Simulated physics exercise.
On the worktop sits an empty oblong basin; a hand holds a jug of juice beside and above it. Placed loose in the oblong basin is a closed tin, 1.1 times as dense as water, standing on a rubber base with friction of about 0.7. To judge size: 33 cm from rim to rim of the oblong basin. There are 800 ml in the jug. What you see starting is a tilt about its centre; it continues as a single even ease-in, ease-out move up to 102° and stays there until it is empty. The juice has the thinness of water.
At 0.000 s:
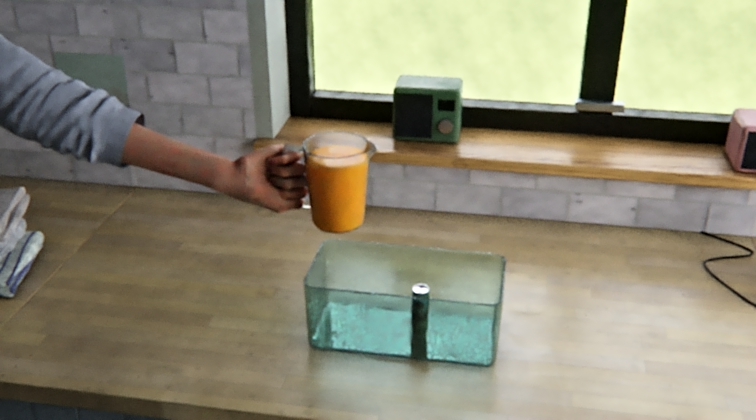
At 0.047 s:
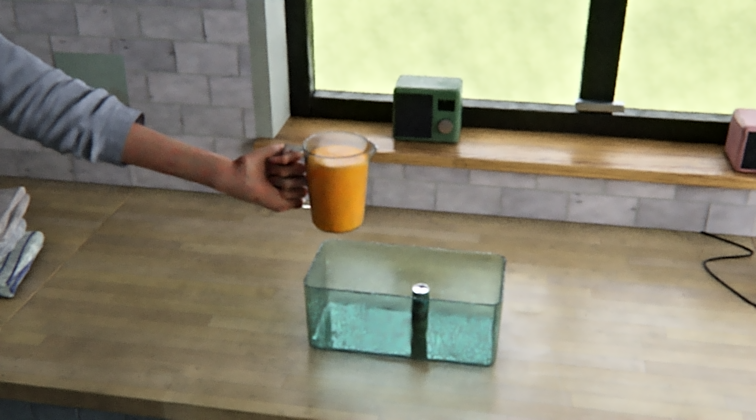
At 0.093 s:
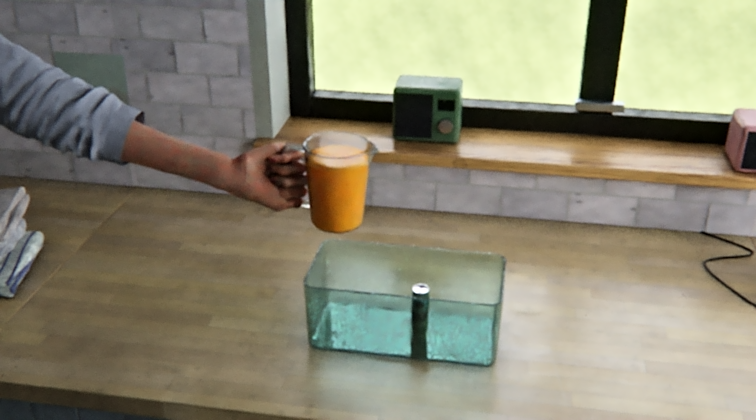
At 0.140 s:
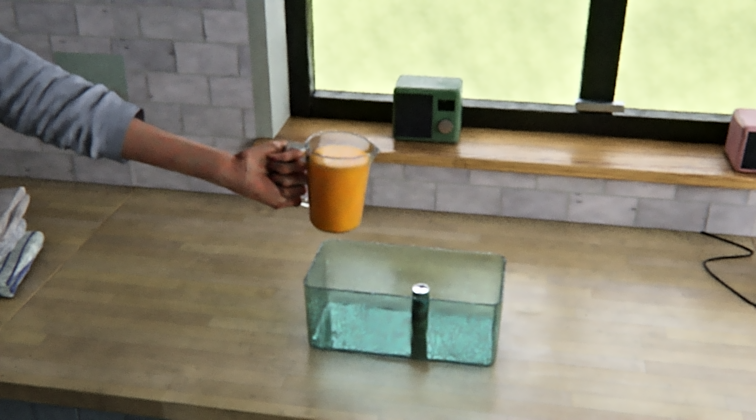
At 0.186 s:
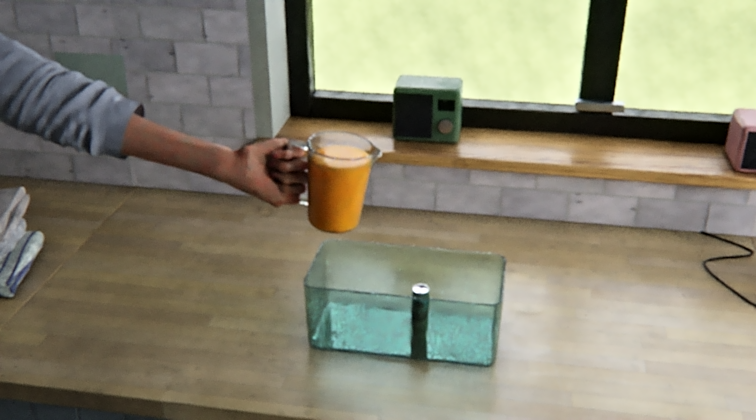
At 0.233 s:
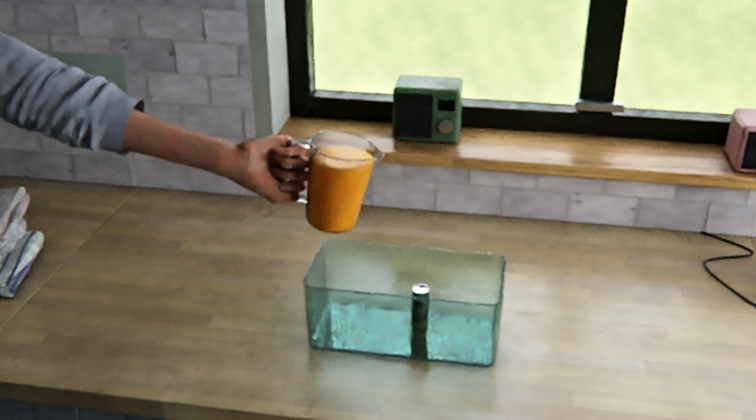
A hand held a glass jug of orange juice above a clear greenish basin with a small tin inside, keeping it still at first, then slowly tilting it slightly to the right.
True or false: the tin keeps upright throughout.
True.
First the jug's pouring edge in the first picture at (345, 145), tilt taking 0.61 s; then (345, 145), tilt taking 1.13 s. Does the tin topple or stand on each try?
First it tips over; then it tips over.
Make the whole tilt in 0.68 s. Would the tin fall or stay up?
The tin stays on its base.
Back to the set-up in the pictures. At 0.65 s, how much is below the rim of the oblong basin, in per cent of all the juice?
About 2%.
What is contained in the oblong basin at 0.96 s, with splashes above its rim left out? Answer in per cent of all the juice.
Around 42 parts in a hundred.
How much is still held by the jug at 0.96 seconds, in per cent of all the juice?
Share remaining: Approx. 38 %.
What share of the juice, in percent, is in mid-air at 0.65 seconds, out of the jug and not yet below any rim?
Near 14 per cent of it all.
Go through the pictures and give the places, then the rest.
In the first frame, it leans 0°; its right rim is at (377, 149); the juice meets the walls at (308, 153) and (369, 158); the oblong basin's rim runs from (313, 263) to (504, 280); the tin's top is at (421, 291).
In the second frame, it leans 0°; its right rim is at (377, 149); the juice meets the walls at (308, 153) and (369, 158).
In the third frame, it leans 2°; its right rim is at (378, 150); the juice meets the walls at (309, 153) and (369, 158).
In the fourth frame, it leans 4°; its right rim is at (380, 151); the juice meets the walls at (310, 153) and (370, 159).
In the fifth frame, it leans 7°; its right rim is at (381, 154); the juice meets the walls at (311, 153) and (372, 159).
In the sixth frame, it leans 10°; its right rim is at (384, 156); the juice meets the walls at (313, 154) and (375, 160).
By 0.65 s the tilt is 63° and 85 per cent is still to pour; the tin stands where it began.
By 0.96 s the tilt is 96° and 38 per cent is still to pour; the tin stands where it began.
By 1.28 s the tilt is 102° and 4 per cent is still to pour; the tin stands where it began.
By 1.63 s the tilt is 102° and 0 per cent is still to pour; the tin stands where it began.
At rest the tin stands where it began.
